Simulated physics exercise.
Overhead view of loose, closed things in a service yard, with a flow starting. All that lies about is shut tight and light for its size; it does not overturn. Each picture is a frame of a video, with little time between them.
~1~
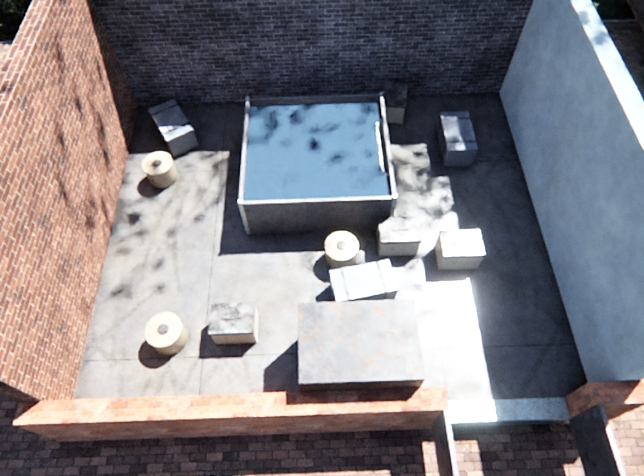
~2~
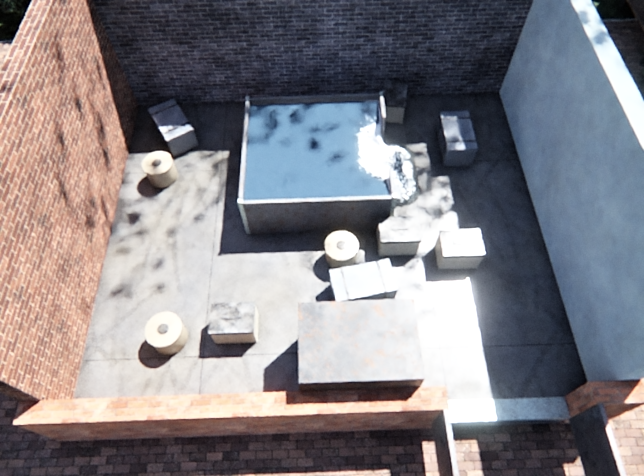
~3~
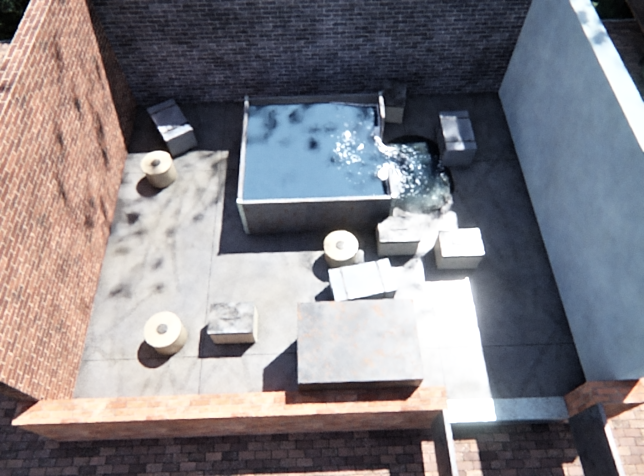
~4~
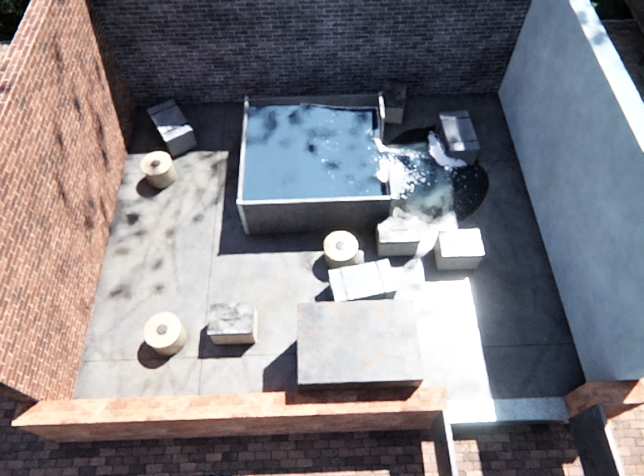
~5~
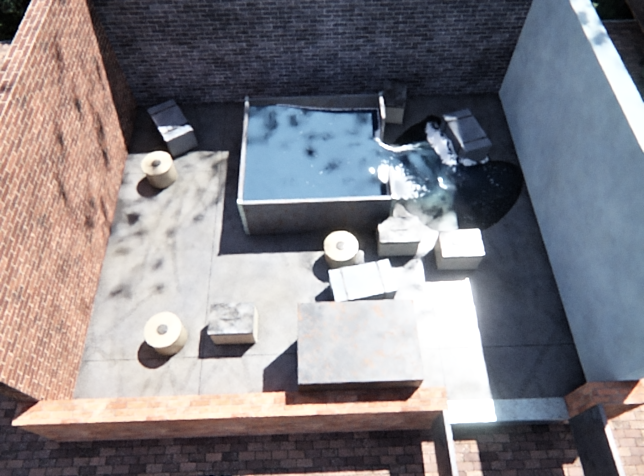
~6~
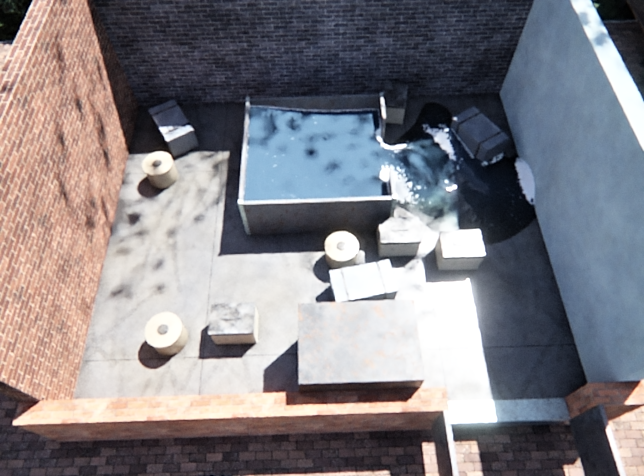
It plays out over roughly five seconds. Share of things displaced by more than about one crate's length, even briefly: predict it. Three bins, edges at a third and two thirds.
Bin: Under a third.
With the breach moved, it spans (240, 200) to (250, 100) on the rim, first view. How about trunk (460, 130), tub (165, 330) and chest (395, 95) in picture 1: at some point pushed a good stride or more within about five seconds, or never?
The first: Never got that far; the second: Got that far; the third: Got that far.
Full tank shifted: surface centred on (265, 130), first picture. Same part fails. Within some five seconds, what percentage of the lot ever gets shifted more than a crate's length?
About 30 %.
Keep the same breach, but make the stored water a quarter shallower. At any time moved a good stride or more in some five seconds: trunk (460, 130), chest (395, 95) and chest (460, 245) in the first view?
Item by item: Cleared the mark, then cleared the mark, then missed the mark.
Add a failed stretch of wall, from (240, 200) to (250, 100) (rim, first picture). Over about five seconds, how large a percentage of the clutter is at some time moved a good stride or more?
That works out to about 50 per cent of them.
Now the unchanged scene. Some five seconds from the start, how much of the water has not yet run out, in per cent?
Close to 84 %.
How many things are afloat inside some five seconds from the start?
Tally at that point: 1.
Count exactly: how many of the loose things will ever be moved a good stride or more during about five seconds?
The answer is 2.
A moment on, 1 of 10 are well off their spots; 0 afloat.
Next, 1 of 10 are well off their spots; 1 afloat.
Later, 2 of 10 are well off their spots; 1 afloat.
In the end, 2 of 10 are well off their spots, and 2 have been at some point; 1 afloat.
